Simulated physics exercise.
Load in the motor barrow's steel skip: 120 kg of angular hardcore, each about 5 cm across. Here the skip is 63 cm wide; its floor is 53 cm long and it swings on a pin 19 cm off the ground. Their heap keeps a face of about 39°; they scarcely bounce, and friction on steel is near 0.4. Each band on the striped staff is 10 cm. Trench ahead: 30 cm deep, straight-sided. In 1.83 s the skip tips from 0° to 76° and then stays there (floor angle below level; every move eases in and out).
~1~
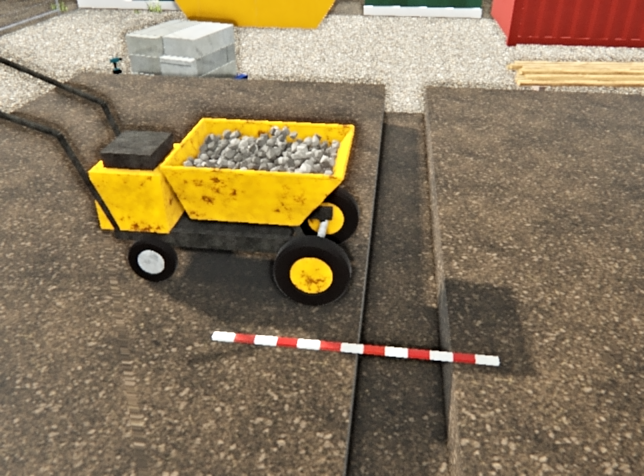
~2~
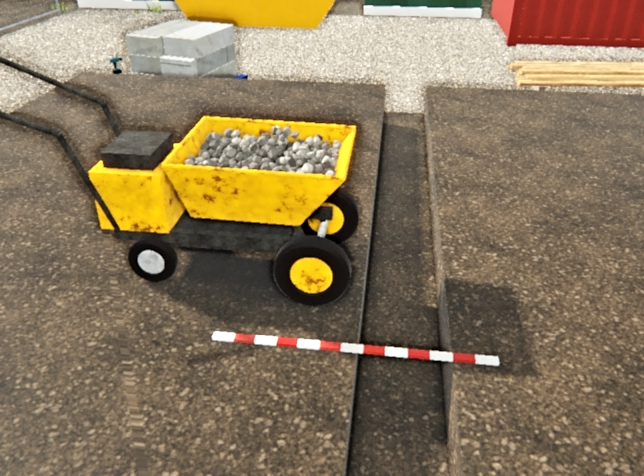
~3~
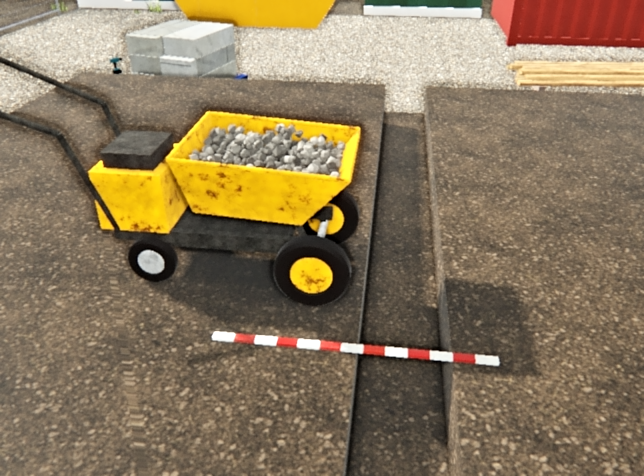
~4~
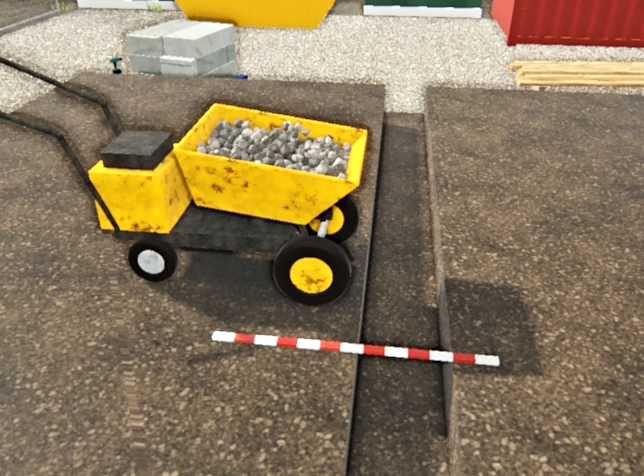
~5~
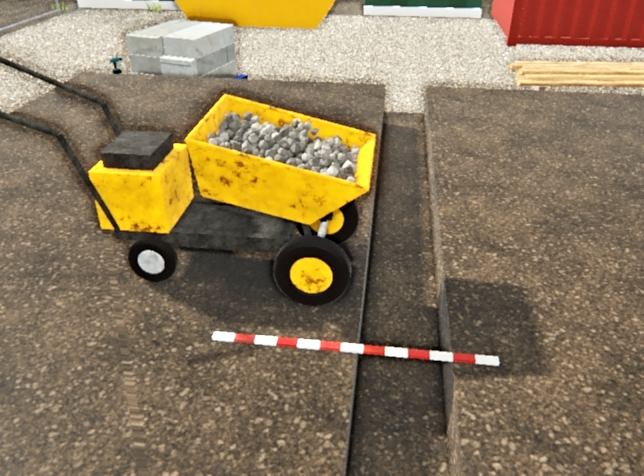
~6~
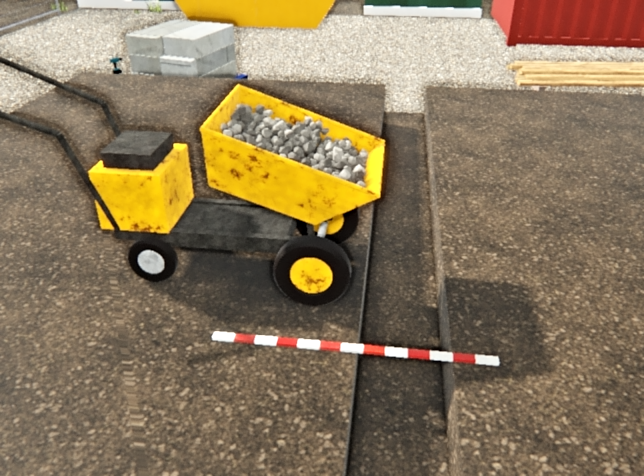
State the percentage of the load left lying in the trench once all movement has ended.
The share left there is about 63 per cent.
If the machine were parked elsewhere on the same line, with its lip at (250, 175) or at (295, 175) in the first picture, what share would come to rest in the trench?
About 90 and 100 per cent.
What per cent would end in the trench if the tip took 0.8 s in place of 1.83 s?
Then about 45 per cent.
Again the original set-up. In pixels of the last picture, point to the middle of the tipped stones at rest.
The middle should be near (432, 305).
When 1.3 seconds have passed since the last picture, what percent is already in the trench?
At that moment: Approx. 15 %.
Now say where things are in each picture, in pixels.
In the first picture, the skip is at 0°, its lip at (342, 179); the top of the load is at (278, 136).
The second picture shows lip at (344, 179), floor tilted 1°, highest stones at (279, 136).
In the third picture, the skip is at 4°, its lip at (350, 181); the top of the load is at (267, 135).
In the fourth picture, the skip is at 8°, its lip at (358, 184); the top of the load is at (256, 132).
The fifth picture shows lip at (368, 189), floor tilted 13°, highest stones at (235, 120).
In the sixth picture, the skip is at 19°, its lip at (379, 196); the top of the load is at (243, 112).
Then, 0.8 s after the last picture the floor is at 64°, 99 % in the skip, 1 % in the trench; the foremost stones are at (435, 241).
Then, 1.3 s after the last picture the floor is at 76°, 55 % in the skip, 17 % in the trench, 28 % past the trench; the foremost stones are at (524, 278).
Then, 1.7 s after the last picture the floor is at 76°, 28 % in the skip, 31 % in the trench, 41 % past the trench; the foremost stones are at (583, 304).
Then, 3.6 s after the last picture the floor is at 76°, 0 % in the skip, 63 % in the trench, 37 % past the trench; the foremost stones are at (594, 297).
